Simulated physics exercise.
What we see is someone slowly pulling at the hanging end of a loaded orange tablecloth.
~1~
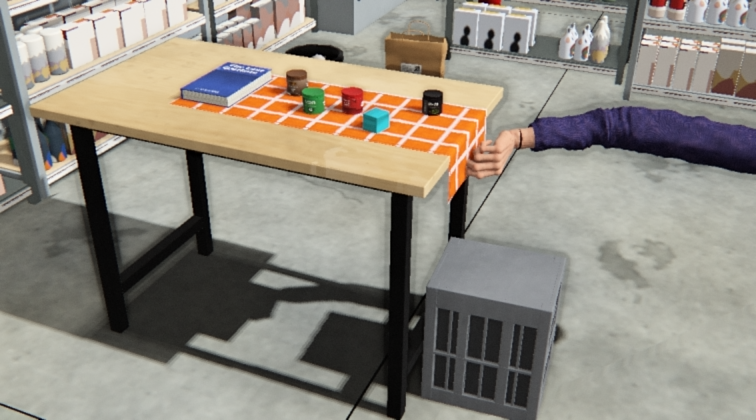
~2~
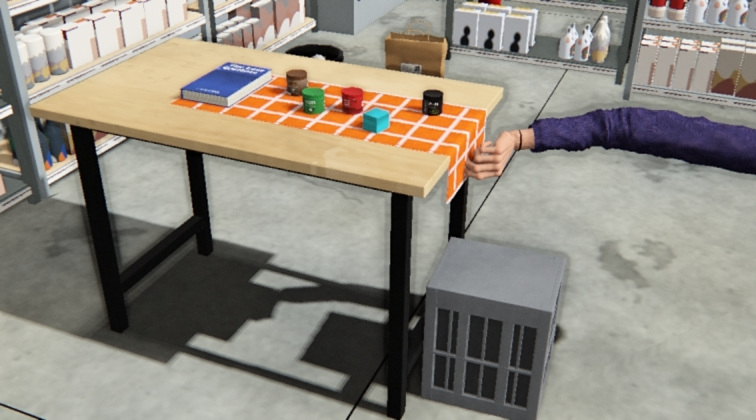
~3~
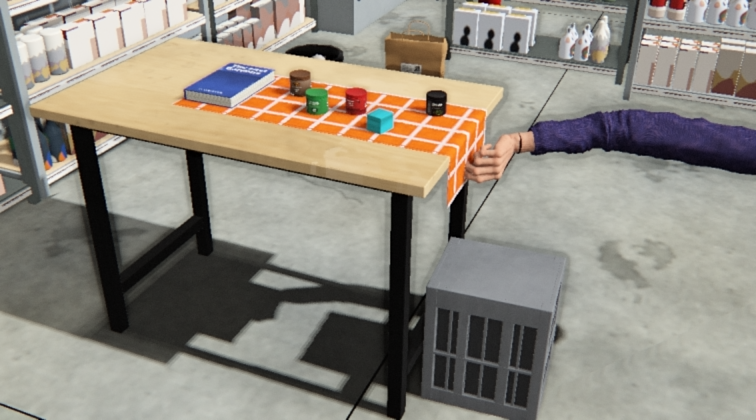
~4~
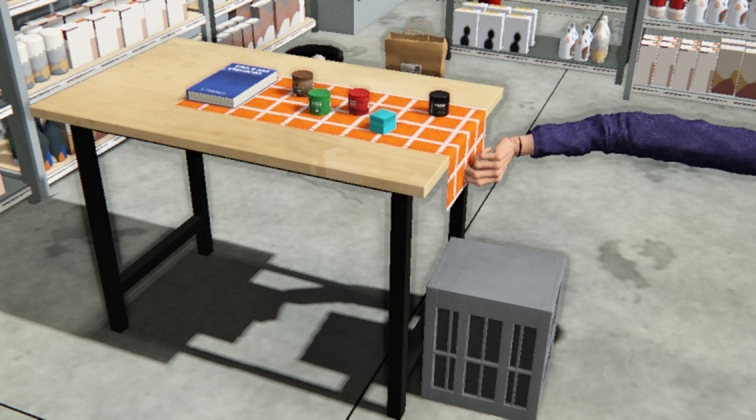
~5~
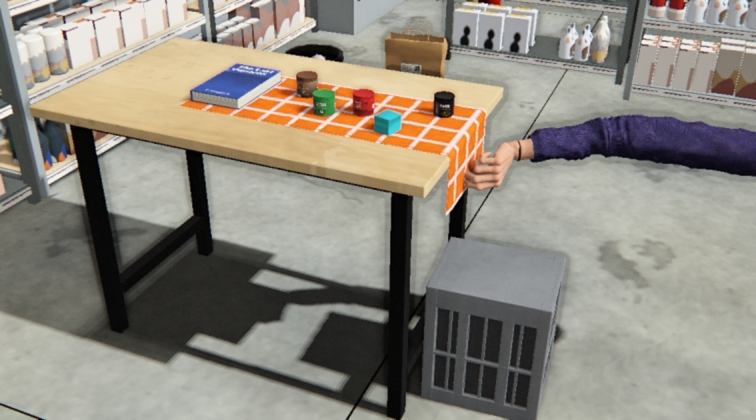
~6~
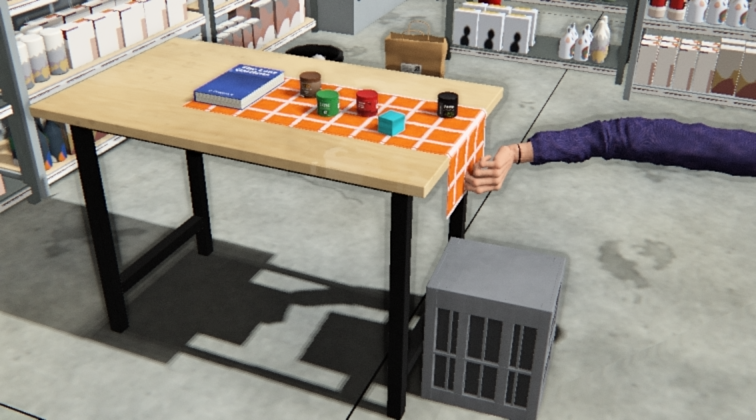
A purple-sleeved arm slowly pulling the hanging end of an orange checked tablecloth, its book and five small pots shifting slightly right.
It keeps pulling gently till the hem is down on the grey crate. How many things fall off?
The count of fallen things is two.
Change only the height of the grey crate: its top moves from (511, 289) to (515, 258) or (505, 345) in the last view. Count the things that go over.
Then 1 and 4.
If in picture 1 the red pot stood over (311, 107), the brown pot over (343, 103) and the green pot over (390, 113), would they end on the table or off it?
The red pot holds on, the brown pot stays on, the green pot is carried off.
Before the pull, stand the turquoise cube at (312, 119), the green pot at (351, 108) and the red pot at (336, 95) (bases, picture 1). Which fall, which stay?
The turquoise cube holds on, the green pot remains up, the red pot holds on.
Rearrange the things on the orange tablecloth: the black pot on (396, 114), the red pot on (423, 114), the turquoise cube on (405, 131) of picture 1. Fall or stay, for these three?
The black pot comes down; the red pot drops off; the turquoise cube goes over.
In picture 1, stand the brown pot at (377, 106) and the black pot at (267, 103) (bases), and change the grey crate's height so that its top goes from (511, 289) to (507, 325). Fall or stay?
The brown pot drops off; the black pot stays on.
Soon after, hem near (464, 224); black pot gone.
Then, hem on the crate; black pot and turquoise cube gone.
At rest, hem on the crate; black pot and turquoise cube gone. It carries off two.
